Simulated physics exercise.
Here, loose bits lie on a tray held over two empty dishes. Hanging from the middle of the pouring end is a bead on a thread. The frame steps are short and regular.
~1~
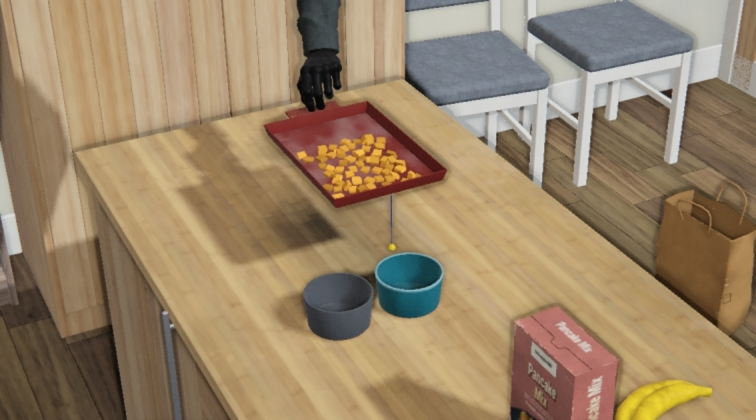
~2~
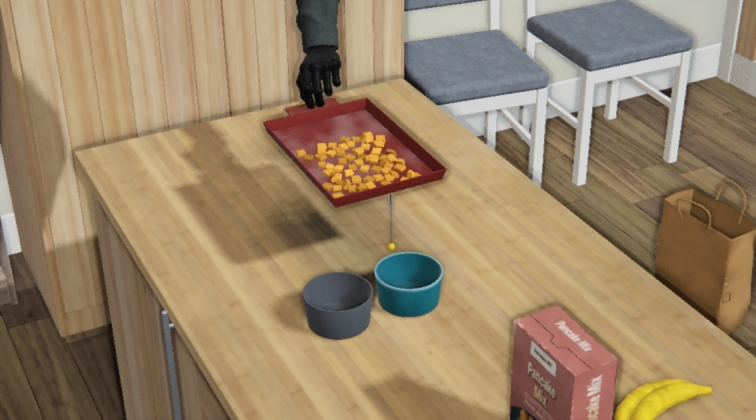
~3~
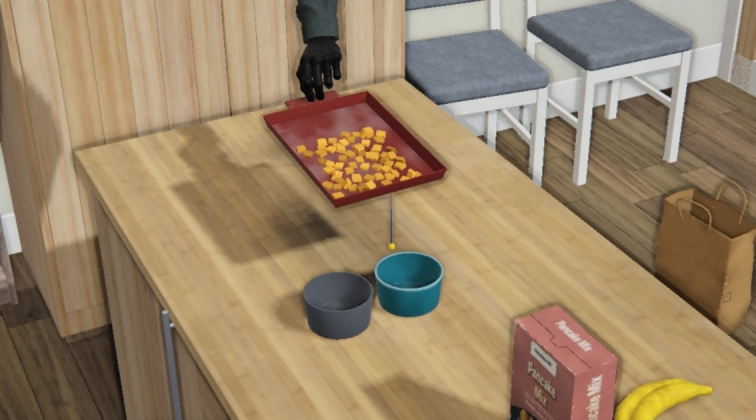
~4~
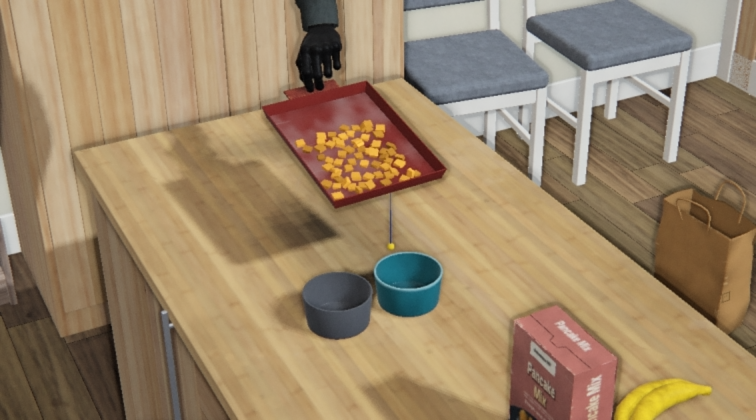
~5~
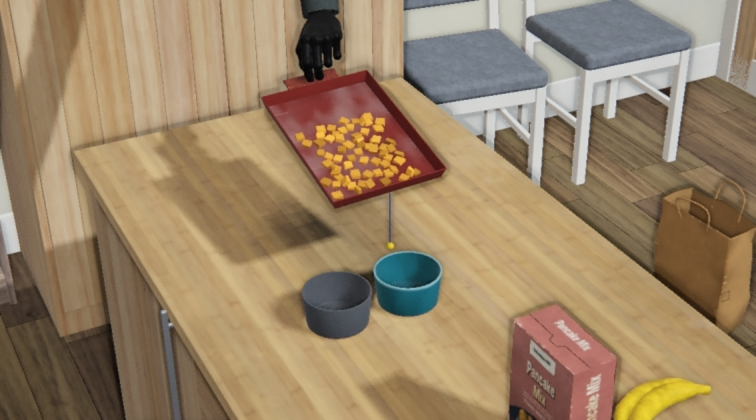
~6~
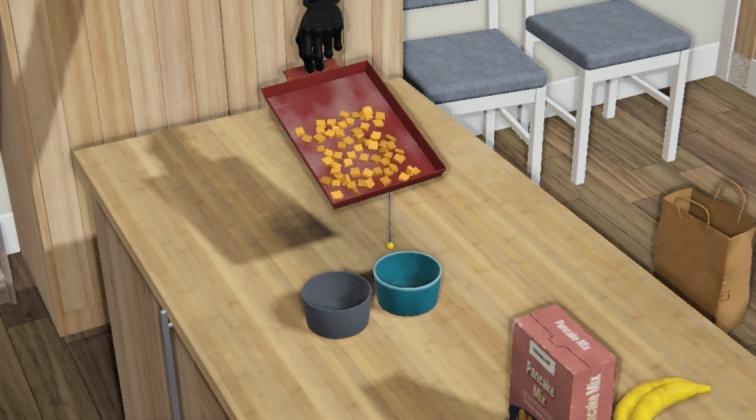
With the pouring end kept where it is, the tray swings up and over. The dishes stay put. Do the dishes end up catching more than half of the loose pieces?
Yes.
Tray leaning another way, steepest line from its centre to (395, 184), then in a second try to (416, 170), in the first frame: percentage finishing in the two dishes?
Case one 50 %; case two 10 %.
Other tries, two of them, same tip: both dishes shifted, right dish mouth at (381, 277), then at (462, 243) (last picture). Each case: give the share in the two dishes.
The first gives 60 %, the second 40 %.
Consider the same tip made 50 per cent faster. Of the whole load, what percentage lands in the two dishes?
About 90 per cent.
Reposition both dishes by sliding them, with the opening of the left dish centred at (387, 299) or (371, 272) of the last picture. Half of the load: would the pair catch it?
Well, a minority share the first time and a majority share the next.
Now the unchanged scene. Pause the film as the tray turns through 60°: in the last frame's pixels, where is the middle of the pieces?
Roughly at (372, 174).
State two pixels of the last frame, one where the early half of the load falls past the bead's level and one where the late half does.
For the early half I get (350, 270), and for the late half (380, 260).
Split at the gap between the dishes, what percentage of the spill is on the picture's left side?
Close to 60 %.
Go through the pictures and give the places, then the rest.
The first frame shows corners of the pouring end (336, 197) and (442, 169), level; middle of the load (360, 164), small crackers; left dish (354, 323); right dish (425, 301); bead on its thread (392, 247).
The second frame shows corners of the pouring end (336, 196) and (442, 168), level; middle of the load (359, 162).
The third frame shows corners of the pouring end (336, 197) and (442, 168), tipped barely, lowest at the left corner; middle of the load (360, 160).
The fourth frame shows corners of the pouring end (336, 198) and (442, 168), tipped a little, lowest at the left corner; middle of the load (359, 156).
The fifth frame shows corners of the pouring end (335, 199) and (442, 167), tipped a little, lowest at the left corner; middle of the load (359, 152).
The sixth frame shows corners of the pouring end (335, 200) and (442, 167), tipped clearly, lowest at the left corner; middle of the load (359, 149); left dish (352, 321); right dish (424, 299).
Just after the last frame, tray tipped steeply; every one on the tray.
A moment on, tray tipped right over; the larger part on the tray; just a few in the left dish; about a tenth in the right dish; about a tenth in the air.
Further on, tray tipped past a quarter turn; roughly half in the left dish; roughly a third in the right dish; roughly a quarter outside both.
When it is over, tray tipped past a quarter turn; roughly half in the left dish; roughly a third in the right dish; roughly a quarter outside both.
